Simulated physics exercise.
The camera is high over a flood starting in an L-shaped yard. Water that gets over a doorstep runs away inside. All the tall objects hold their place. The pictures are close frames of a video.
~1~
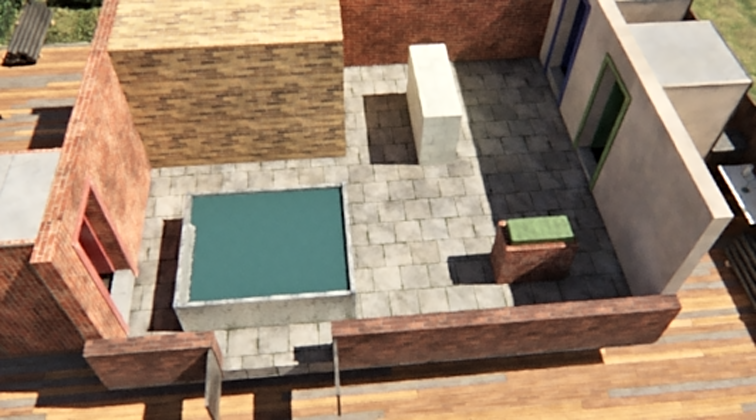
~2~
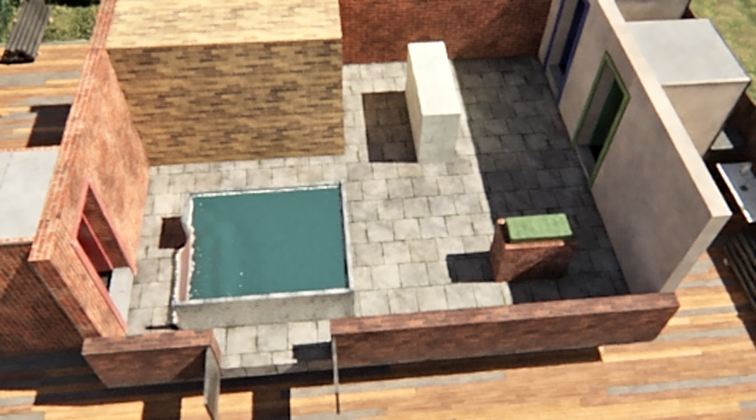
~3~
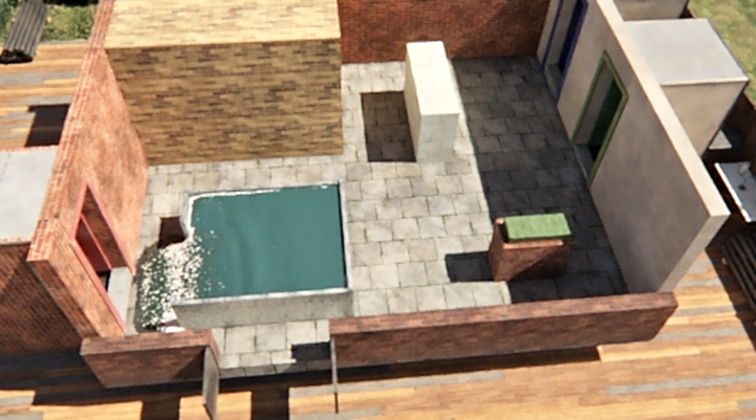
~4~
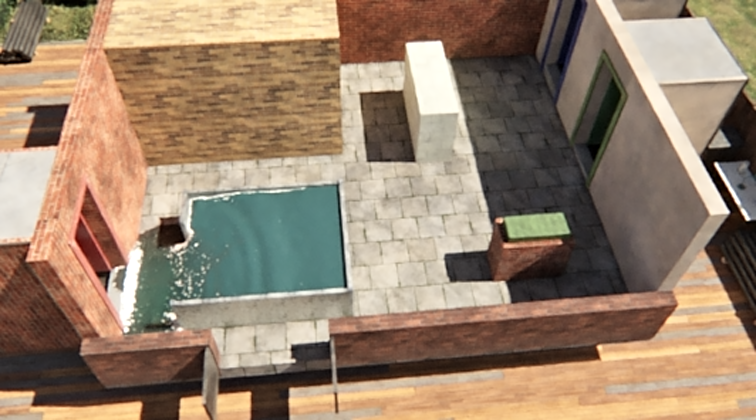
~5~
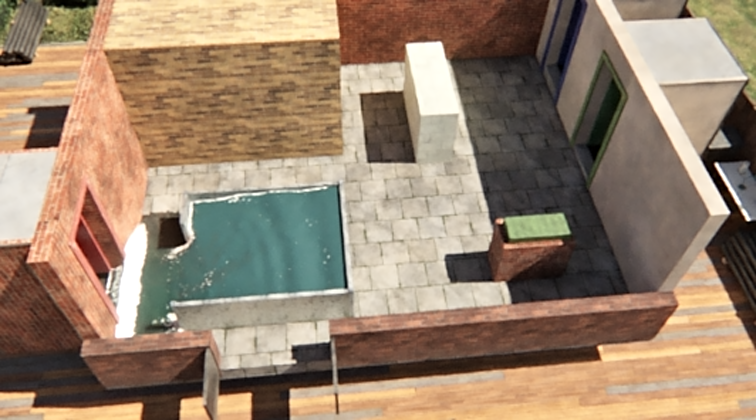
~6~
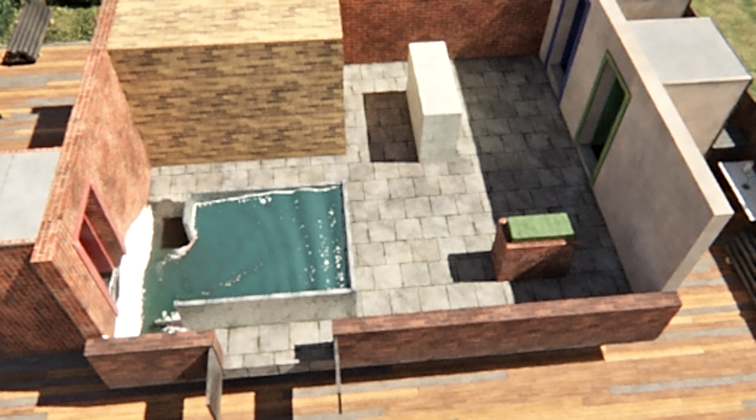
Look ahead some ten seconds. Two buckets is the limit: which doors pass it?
In the end: The green door holds within the limit; the red door floods; the blue door holds within the limit.
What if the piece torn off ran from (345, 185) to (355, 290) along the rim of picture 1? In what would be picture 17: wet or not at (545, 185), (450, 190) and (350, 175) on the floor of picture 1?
One after the other: Awash, covered, free of water.
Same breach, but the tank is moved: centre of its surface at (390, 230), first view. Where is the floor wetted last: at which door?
The blue-painted one.
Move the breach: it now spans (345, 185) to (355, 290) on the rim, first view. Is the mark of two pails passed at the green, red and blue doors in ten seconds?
One by one: The green door passes that mark, the red door holds, the blue door is under.
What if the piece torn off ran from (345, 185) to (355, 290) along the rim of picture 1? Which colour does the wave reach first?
First comes the green-painted one.
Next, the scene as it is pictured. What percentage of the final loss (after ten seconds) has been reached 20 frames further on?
Some 65 per cent.
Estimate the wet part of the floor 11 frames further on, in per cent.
Some 20 per cent.
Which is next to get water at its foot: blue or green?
The one in green.
A moment on, water covers 15 % of the floor; the green door not reached, the red door far over two buckets in, the blue door not reached.
Next, water covers 20 % of the floor; the green door not reached, the red door far over two buckets in, the blue door not reached.
Then, water covers 40 % of the floor; the green door not reached, the red door far over two buckets in, the blue door not reached.
Later, water covers 70 % of the floor; the green door wet at the sill, nothing in, the red door far over two buckets in, the blue door not reached.
In the end, water covers 95 % of the floor; the green door under two buckets in, the red door far over two buckets in, the blue door wet at the sill, nothing in.
